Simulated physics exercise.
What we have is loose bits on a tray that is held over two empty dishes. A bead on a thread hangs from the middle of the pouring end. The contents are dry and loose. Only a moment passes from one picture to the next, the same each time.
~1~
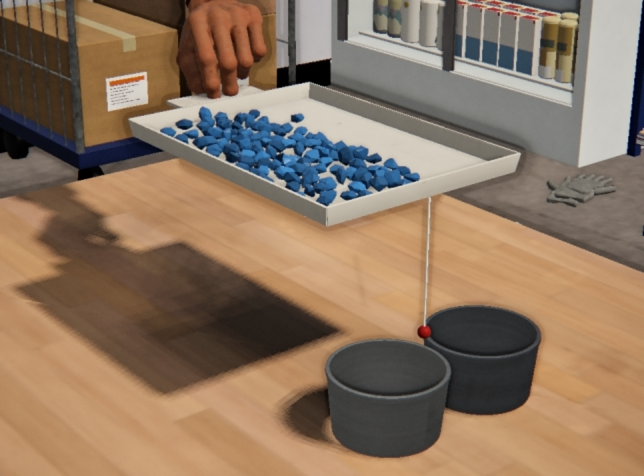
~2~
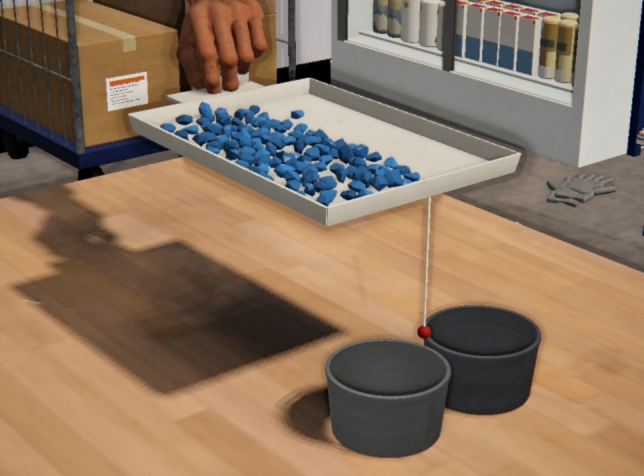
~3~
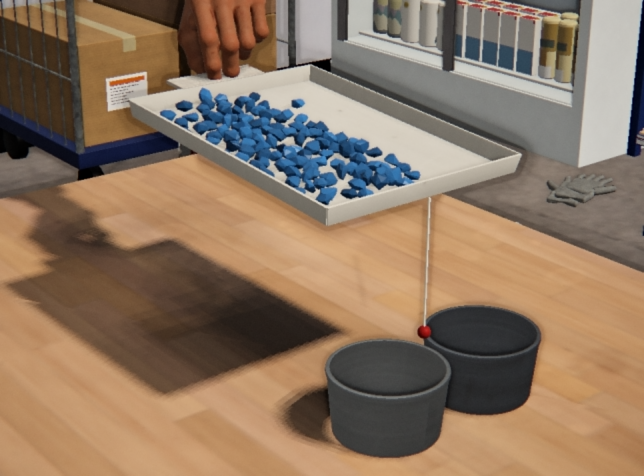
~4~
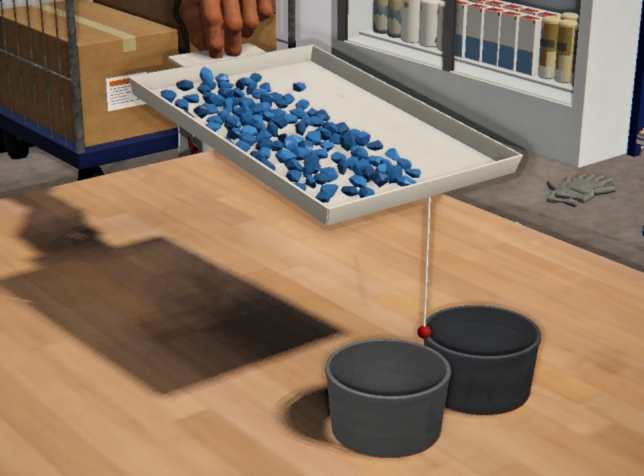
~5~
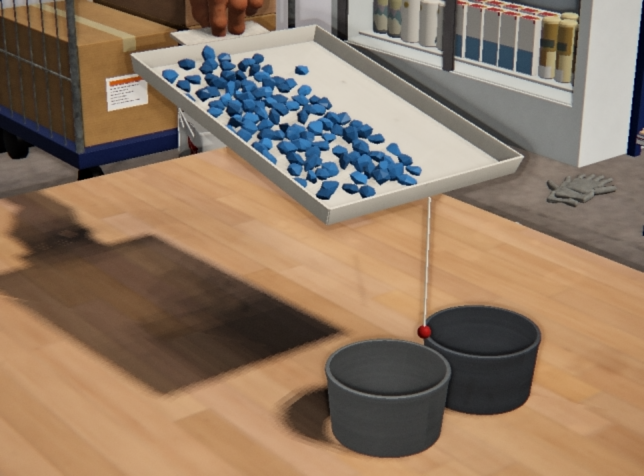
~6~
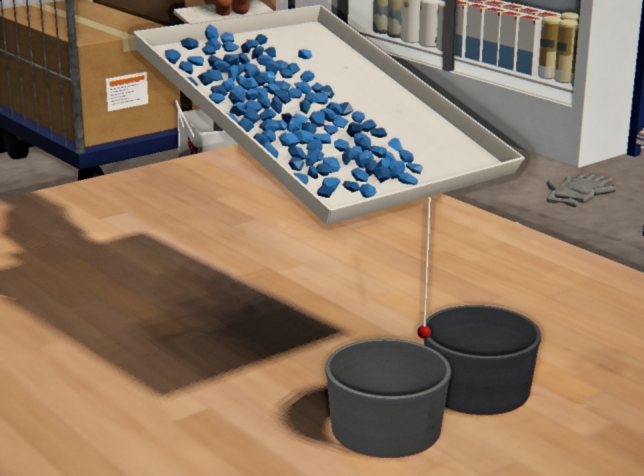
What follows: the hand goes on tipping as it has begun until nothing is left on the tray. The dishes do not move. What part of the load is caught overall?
Caught overall: Less than half.
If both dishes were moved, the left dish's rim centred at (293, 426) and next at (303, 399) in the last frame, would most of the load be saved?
In turn: Below a half; less than half.
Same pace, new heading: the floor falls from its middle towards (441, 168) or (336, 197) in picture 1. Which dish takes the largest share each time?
First the right-hand dish, then the dish on the left.
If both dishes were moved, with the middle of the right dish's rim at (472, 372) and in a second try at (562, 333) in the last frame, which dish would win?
In turn: The dish on the right; the left-hand dish.
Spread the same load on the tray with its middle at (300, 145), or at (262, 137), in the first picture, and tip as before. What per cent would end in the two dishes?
The first gives 20 %, the second 30 %.
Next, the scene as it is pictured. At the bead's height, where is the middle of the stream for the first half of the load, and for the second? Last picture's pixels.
At about (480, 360), then at (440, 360).
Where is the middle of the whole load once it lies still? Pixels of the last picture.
Roughly at (480, 451).
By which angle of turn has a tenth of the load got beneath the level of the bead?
Around 70° of tilt.
Soon, tray tipped steeply; nearly all on the tray; a small part in the air.
A while on, tray tipped right over; about a third on the tray; a stray few in the left dish; a small part in the right dish; about half outside both; a small part in the air.
Towards the end, tray tipped past a quarter turn; a small part in the left dish; a small part in the right dish; most outside both.
Finally, tray tipped past a quarter turn; a small part in the left dish; a small part in the right dish; most outside both.
